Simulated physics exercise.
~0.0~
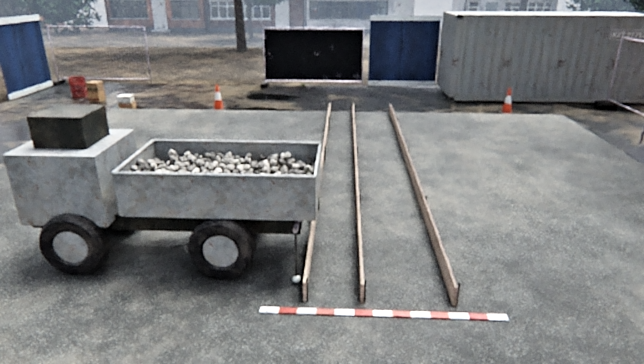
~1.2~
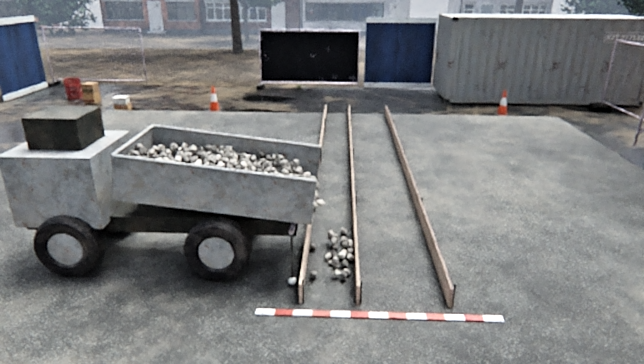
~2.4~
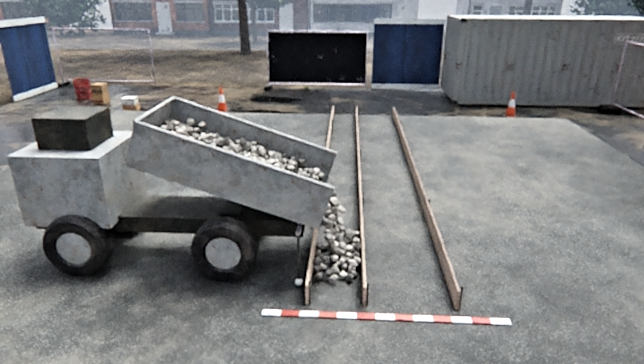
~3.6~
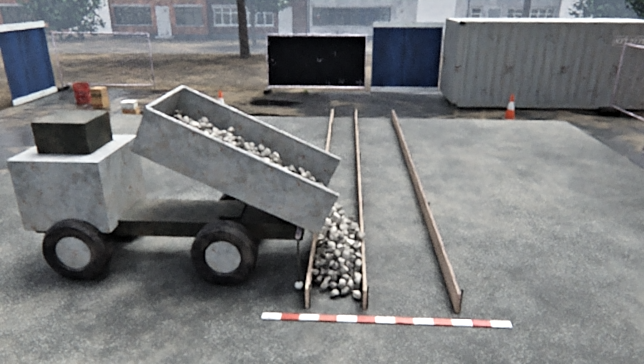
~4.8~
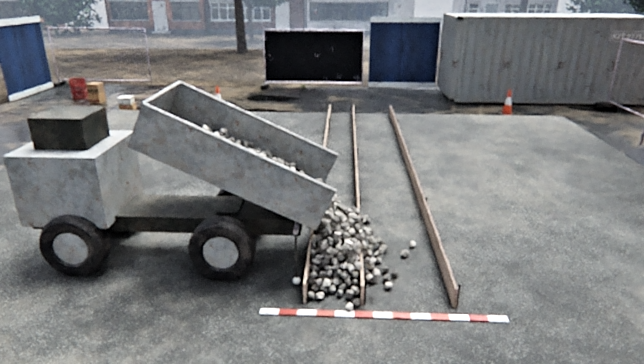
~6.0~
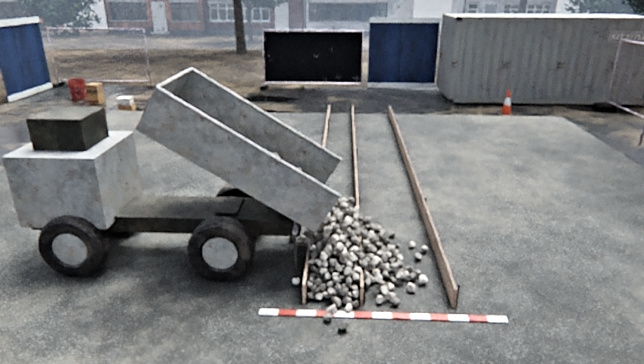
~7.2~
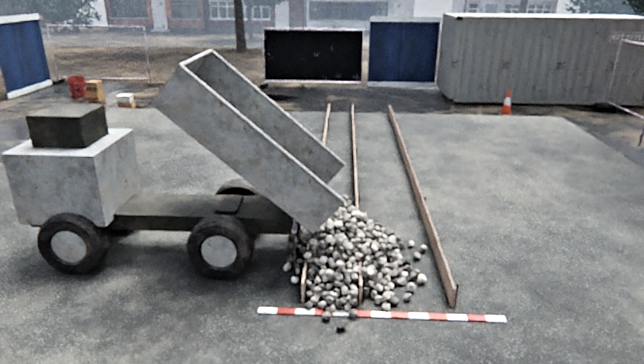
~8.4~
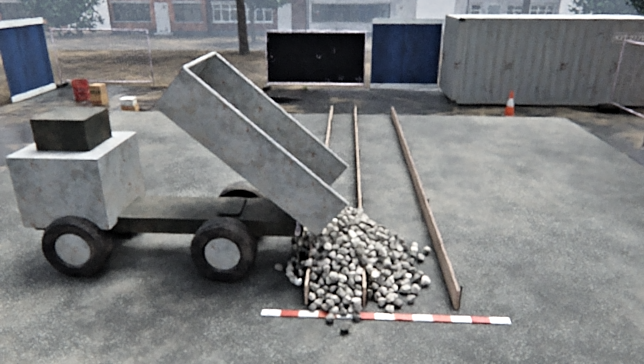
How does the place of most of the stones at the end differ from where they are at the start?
At the start the stones lie in the truck's bed, while at the end most of them are heaped on the ground to the right, below the bed's lowered end and around the nearer boards.
